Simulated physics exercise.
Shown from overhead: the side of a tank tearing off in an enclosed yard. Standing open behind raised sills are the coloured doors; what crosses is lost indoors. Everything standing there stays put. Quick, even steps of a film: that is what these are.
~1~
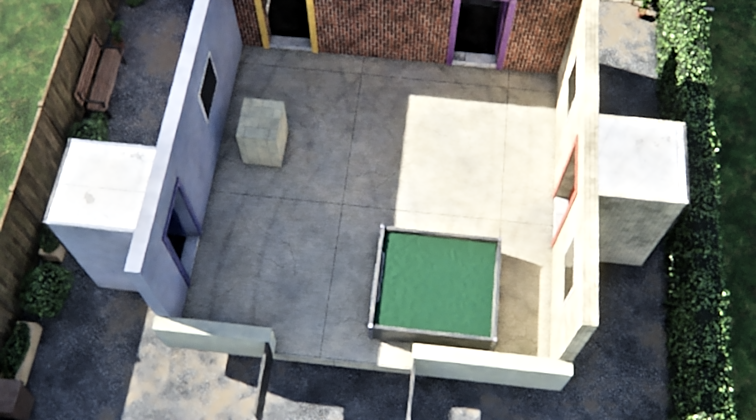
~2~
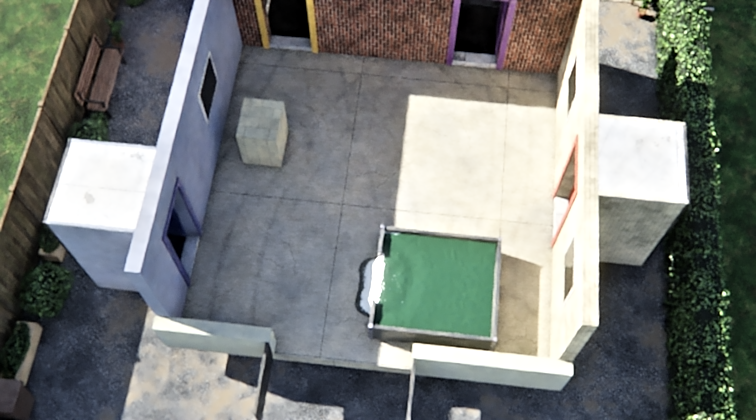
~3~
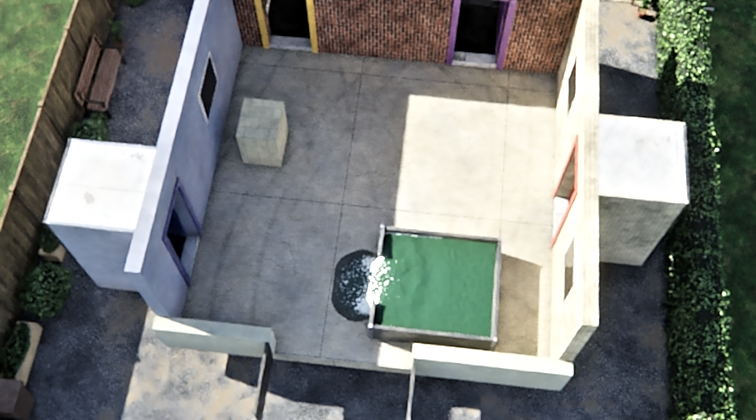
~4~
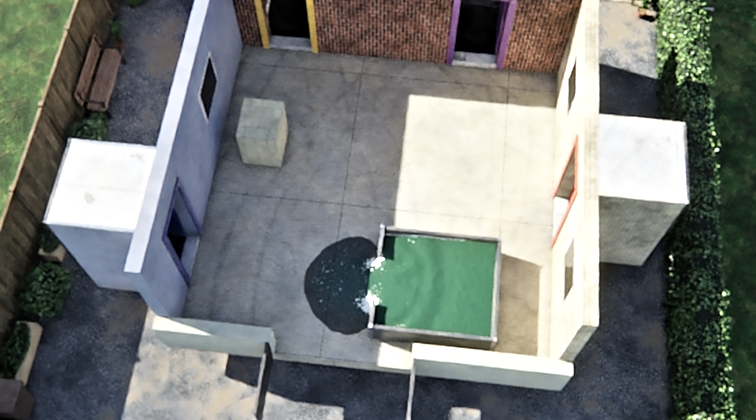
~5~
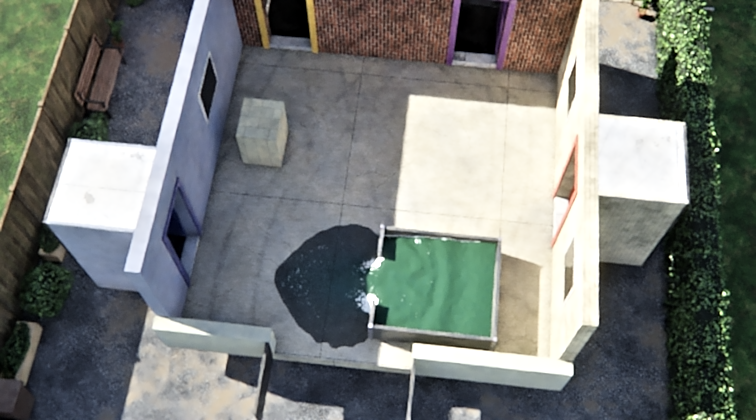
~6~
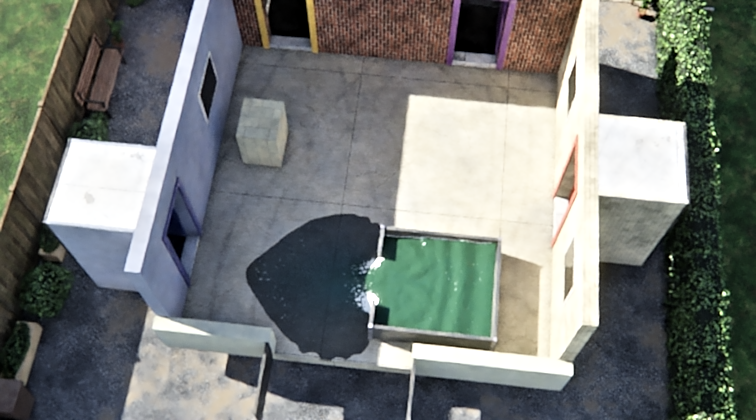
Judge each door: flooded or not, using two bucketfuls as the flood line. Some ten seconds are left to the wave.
In the end purple door: Limit not exceeded, blue door: Limit exceeded, red door: Limit not exceeded, yellow door: Limit not exceeded.
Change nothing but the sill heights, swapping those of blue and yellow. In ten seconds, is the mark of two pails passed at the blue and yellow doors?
Door by door, the blue one admits more and the yellow one admits more.
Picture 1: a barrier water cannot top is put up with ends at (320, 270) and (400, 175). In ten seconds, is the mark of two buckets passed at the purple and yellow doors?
Well, the purple door never reaches it, while the yellow door never reaches it.
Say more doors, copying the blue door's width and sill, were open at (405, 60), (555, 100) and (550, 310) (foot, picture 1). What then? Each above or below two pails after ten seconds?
Result, in listed order - misses the mark, misses the mark, misses the mark.
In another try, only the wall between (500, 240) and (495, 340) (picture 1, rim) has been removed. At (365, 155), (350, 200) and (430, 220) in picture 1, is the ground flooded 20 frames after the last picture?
One by one: Unsoaked; unsoaked; unsoaked.
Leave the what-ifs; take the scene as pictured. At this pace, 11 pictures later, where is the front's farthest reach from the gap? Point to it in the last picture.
About (223, 138).
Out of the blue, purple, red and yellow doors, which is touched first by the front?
That is the one in blue.
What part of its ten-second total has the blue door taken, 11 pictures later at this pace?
It works out at roughly 20 percent of the ten-second total.
A moment on, water covers 25 % of the floor; the purple door not reached, the blue door under two buckets in, the red door not reached, the yellow door not reached.
Next, water covers 30 % of the floor; the purple door not reached, the blue door over two buckets in, the red door not reached, the yellow door not reached.
Then, water covers 35 % of the floor; the purple door not reached, the blue door far over two buckets in, the red door not reached, the yellow door not reached.
Later, water covers 50 % of the floor; the purple door not reached, the blue door far over two buckets in, the red door not reached, the yellow door wet at the sill, nothing in.
In the end, water covers 75 % of the floor; the purple door wet at the sill, nothing in, the blue door far over two buckets in, the red door not reached, the yellow door wet at the sill, nothing in.
